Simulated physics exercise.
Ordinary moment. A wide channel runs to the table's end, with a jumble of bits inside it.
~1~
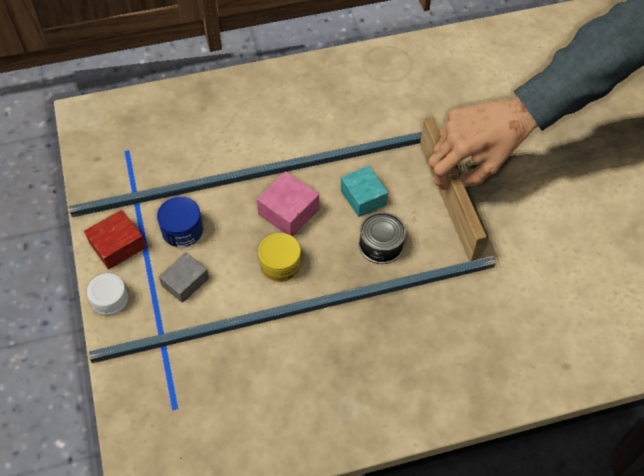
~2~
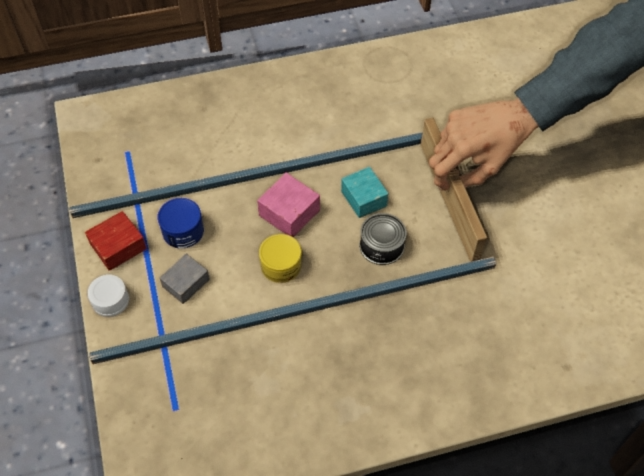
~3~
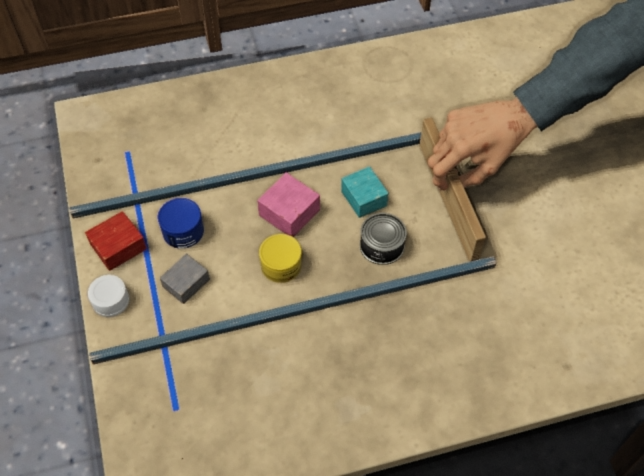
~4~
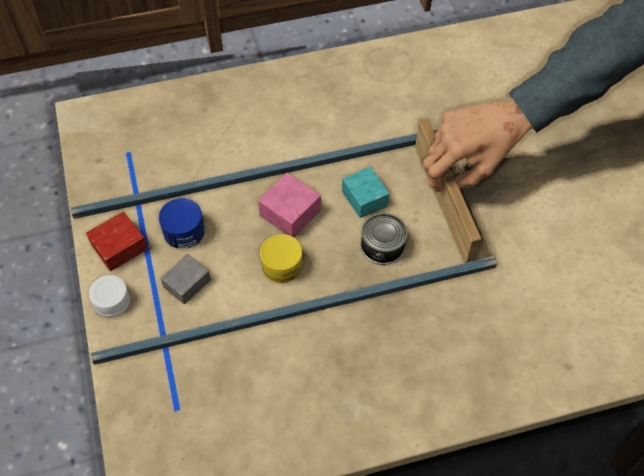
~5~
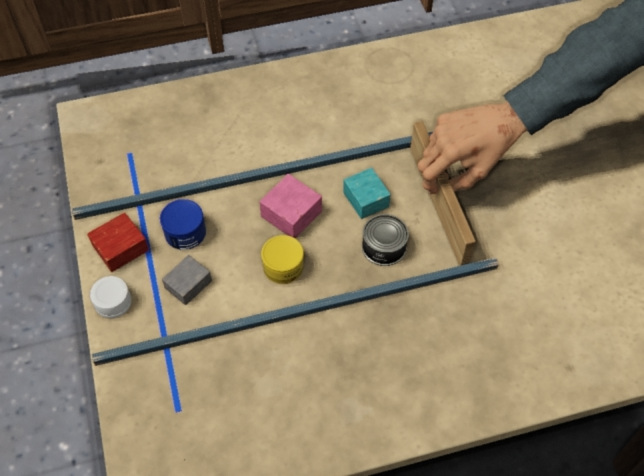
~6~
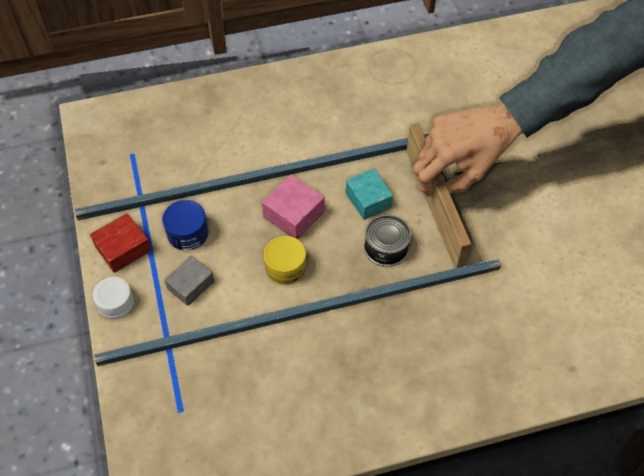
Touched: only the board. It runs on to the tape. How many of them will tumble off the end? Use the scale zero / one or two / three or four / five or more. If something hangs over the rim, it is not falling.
On that scale it is three or four.
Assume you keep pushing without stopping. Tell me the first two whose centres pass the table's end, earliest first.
Earliest first - red block, white lid.
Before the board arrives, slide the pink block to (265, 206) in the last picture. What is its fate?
Well, the pink block keeps its place.
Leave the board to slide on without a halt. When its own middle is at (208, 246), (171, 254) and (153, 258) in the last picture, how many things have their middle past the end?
2; 4; 4.
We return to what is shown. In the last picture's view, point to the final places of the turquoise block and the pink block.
Result: One about (132, 245), other about (89, 244).
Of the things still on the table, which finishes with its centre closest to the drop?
It's the yellow tub that ends nearest.
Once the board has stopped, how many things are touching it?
It's 2 of them.
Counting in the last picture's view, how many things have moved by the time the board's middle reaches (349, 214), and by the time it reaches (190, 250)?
The count reaches 3 first and 8 second.
Soon after, none off yet; white lid at rest near (114, 298); red block at rest near (121, 243); grey block at rest near (190, 280).
After that, none off yet; white lid moving near (108, 300); red block displaced a little near (98, 249); grey block displaced about its own width near (144, 284).
In the end, the number that fall off is three or four; gone, blue tub, grey block, red block and white lid.
